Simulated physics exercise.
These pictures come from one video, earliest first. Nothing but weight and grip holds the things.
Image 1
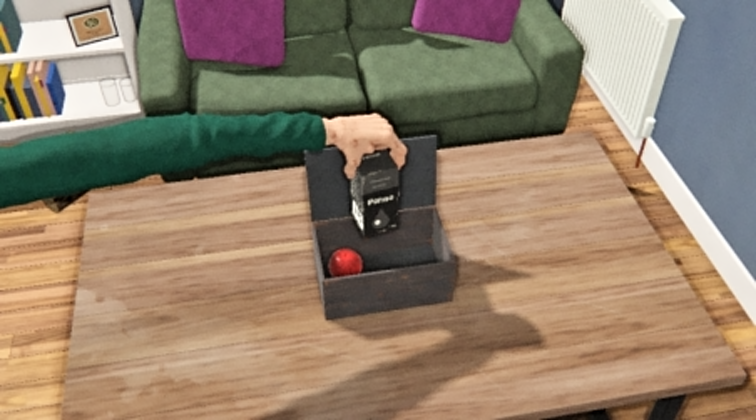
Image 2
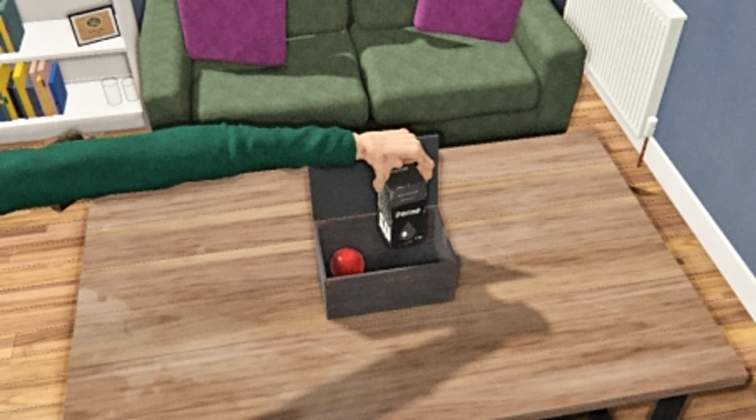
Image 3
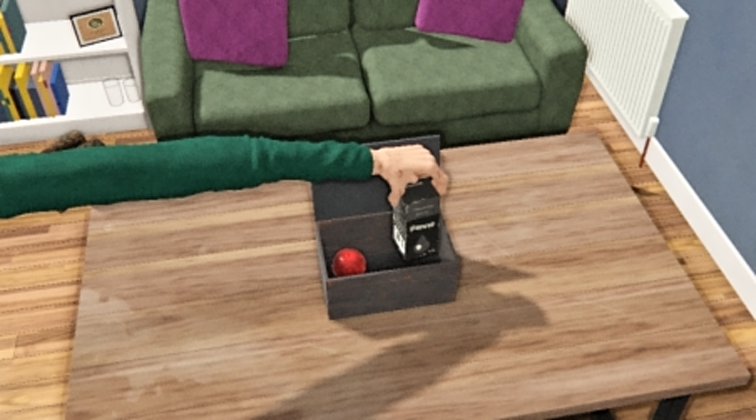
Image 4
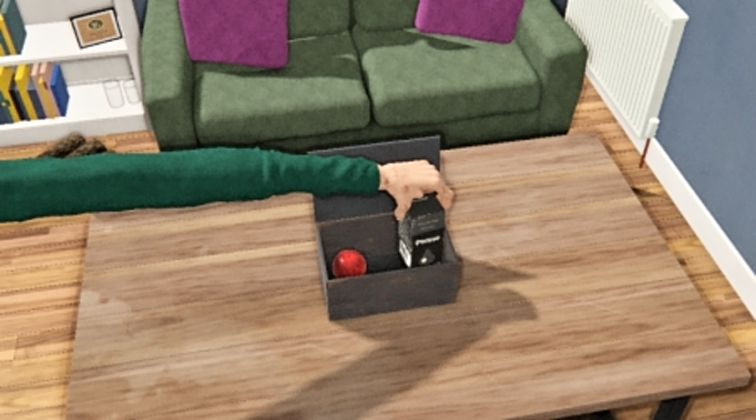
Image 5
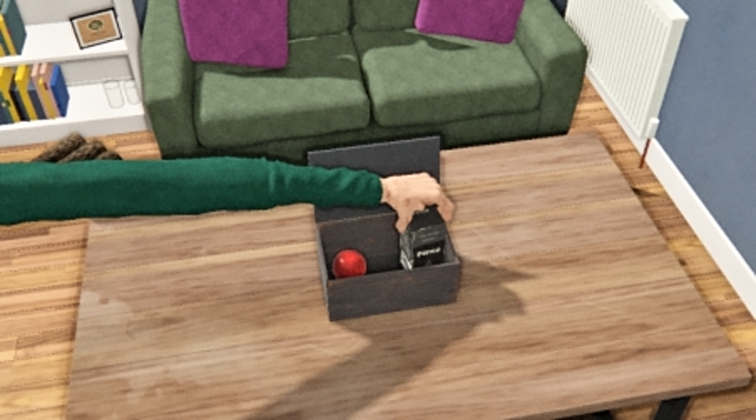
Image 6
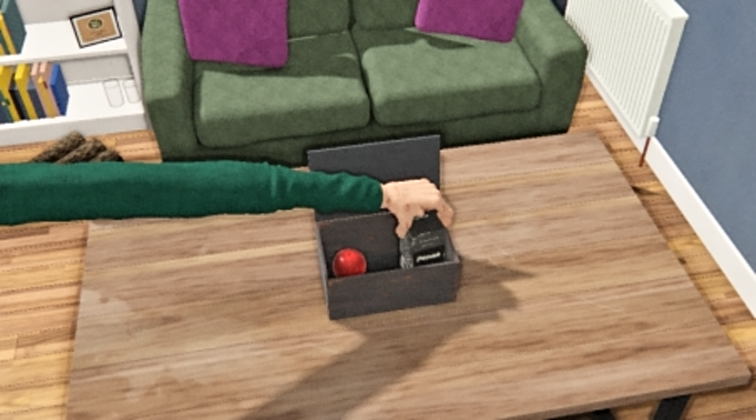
A living room is seen from above, looking down on a wooden table in front of a green sofa with purple cushions, a white bookshelf at left and a radiator at right. On the table sits an open dark box with a red apple in its left side. A green-sleeved arm reaching from the left moves a black carton rightward and lowers it into the box's right side, still gripping it.
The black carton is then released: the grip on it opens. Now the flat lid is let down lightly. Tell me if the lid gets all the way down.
Remains up.
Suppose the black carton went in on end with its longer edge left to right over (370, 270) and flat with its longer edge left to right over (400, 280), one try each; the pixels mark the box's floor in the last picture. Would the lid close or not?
On the first try the lid comes fully down; on the second it comes fully down.
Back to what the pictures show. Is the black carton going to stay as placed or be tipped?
In the end, the black carton keeps its orientation.
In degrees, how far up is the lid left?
I'd put it at roughly 40°.
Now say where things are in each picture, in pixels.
The first frame shows on its way; black carton (374, 191); red apple (345, 265).
The second frame shows on its way; black carton (401, 204); red apple (347, 265).
The third frame shows on its way; black carton (416, 218); red apple (349, 265).
The fourth frame shows on its way; black carton (421, 232); red apple (349, 266).
The fifth frame shows on its way; black carton (422, 243); red apple (349, 267).
The sixth frame shows put in, still held; black carton (422, 248); red apple (349, 266).
Then, 1.20 s after the last picture, lid starting down.
Then, 1.60 s after the last picture, lid 57° above the rim.
Then, 2.70 s after the last picture, lid 45° above the rim.
At rest, lid 41° above the rim; both in place. Seen from the same camera at the end, black carton near (423, 250).
